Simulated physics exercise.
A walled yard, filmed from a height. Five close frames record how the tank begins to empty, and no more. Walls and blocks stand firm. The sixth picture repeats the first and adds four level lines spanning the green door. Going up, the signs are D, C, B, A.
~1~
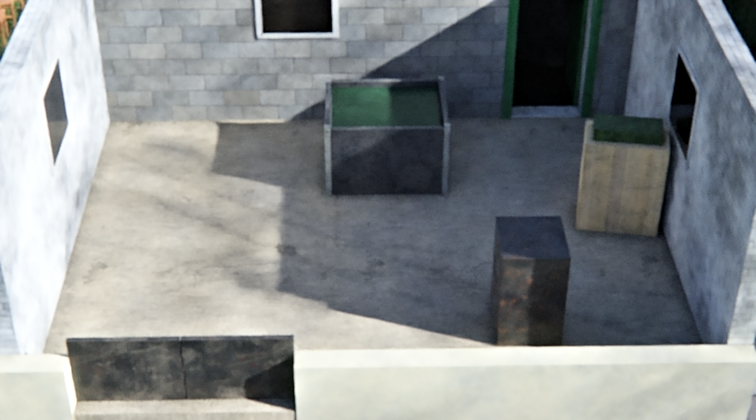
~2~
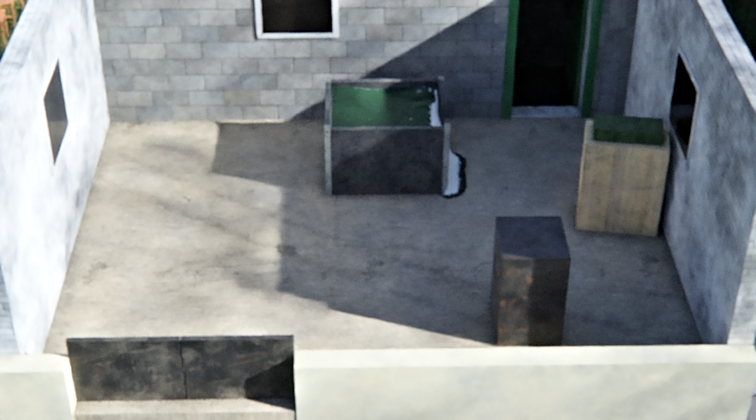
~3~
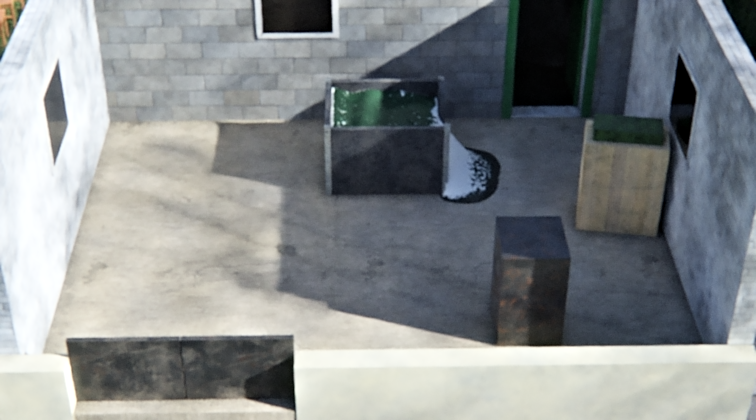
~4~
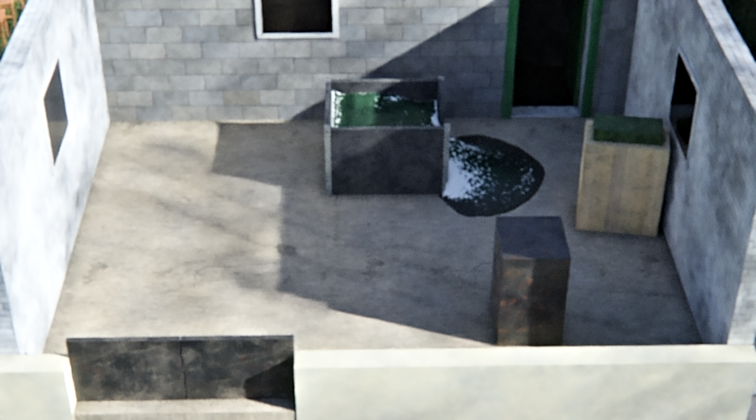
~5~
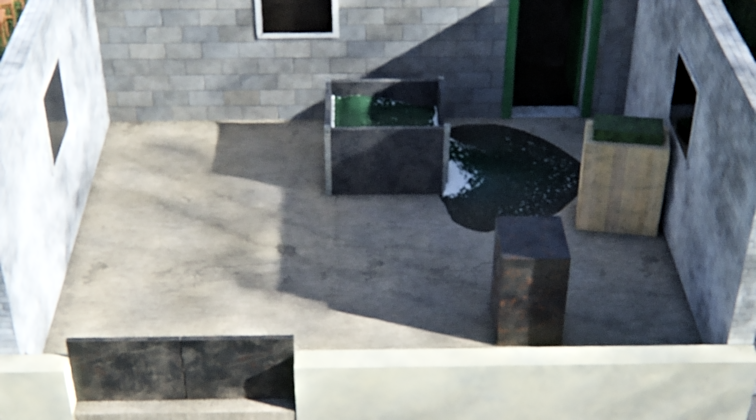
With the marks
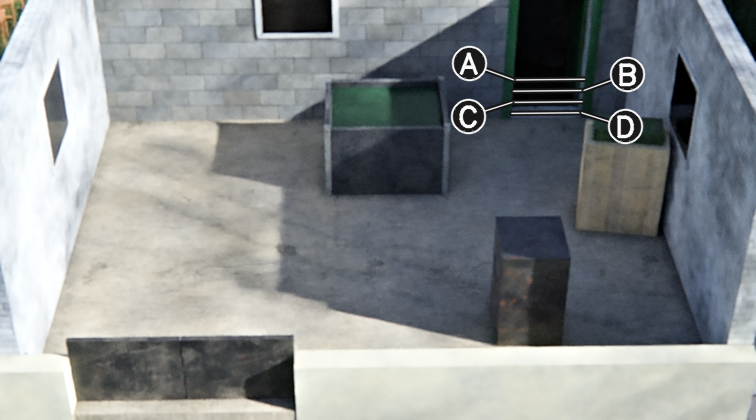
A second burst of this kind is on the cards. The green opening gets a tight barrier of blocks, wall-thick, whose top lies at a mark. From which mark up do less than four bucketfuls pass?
Height C just does it.
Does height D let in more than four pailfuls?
Yes, that goes wrong.
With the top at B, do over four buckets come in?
No, that is safe.
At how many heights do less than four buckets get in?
Three of them.
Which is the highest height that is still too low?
Height D.
On the marked copy, A at (549, 79); B at (548, 90); C at (547, 102); D at (546, 113); from the bottom up D, C, B, A.
If A is chosen, nothing gets over.
If B is chosen, nothing gets over.
If C is chosen, a splash gets over, under a bucket.
If D is chosen, about 13 bucketfuls get in.
